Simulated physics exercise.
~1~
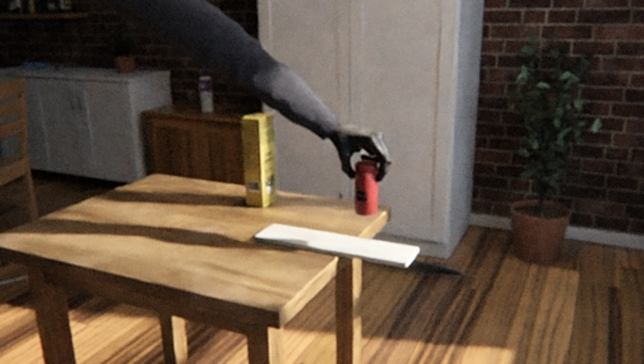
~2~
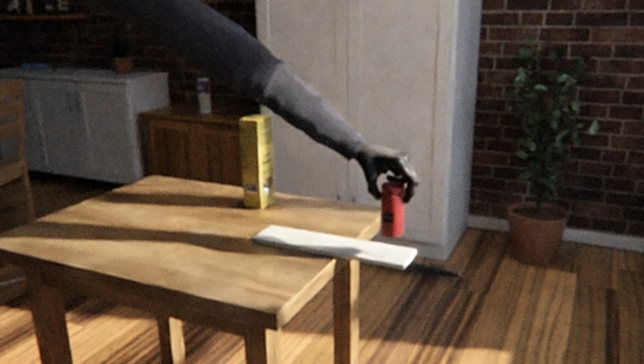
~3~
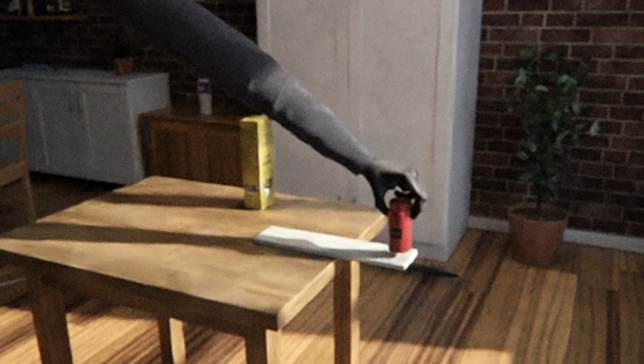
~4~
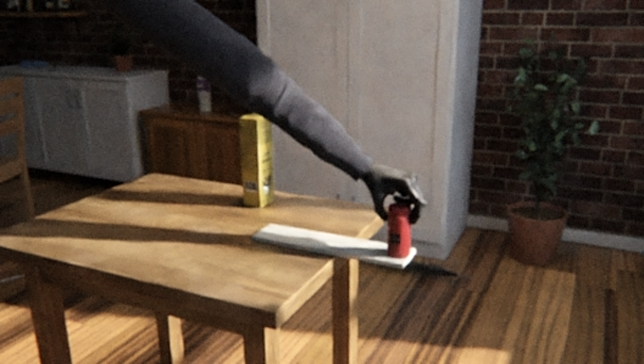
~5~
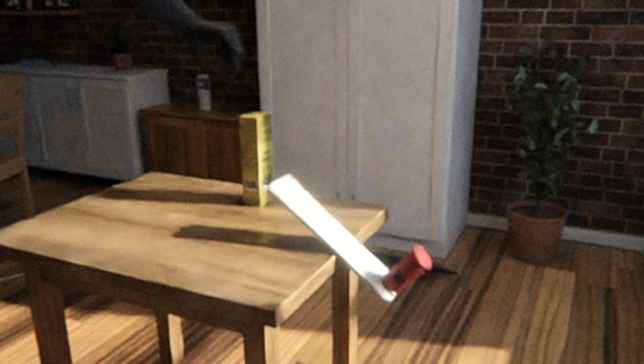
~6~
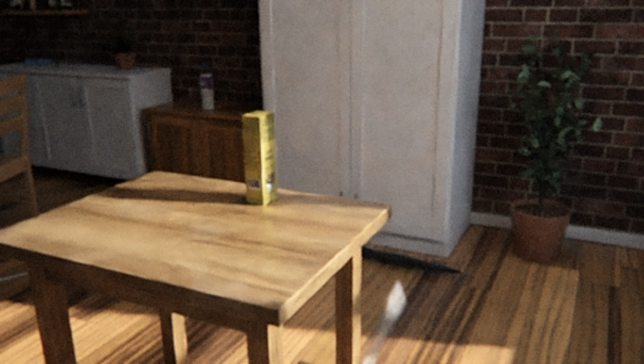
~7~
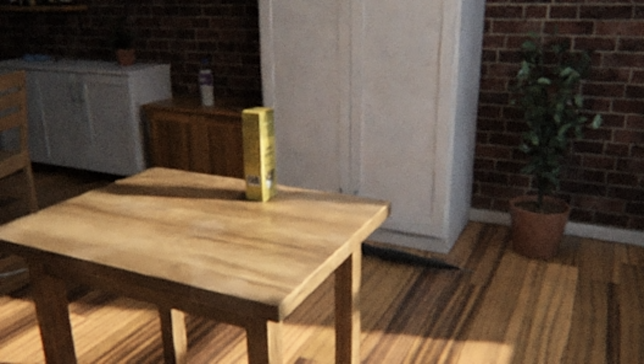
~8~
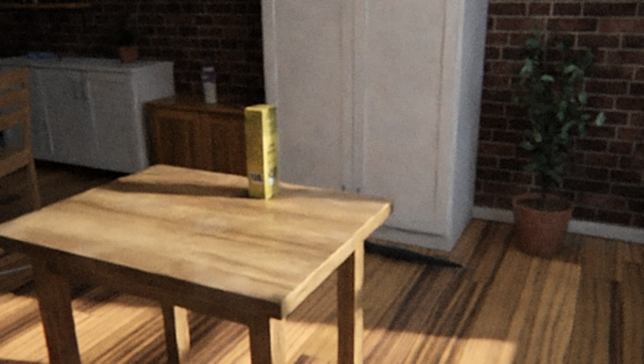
Brick-walled room, gloved hand setting red shaker on white plank's overhanging end, plank tipping off table with it, yellow carton staying upright.
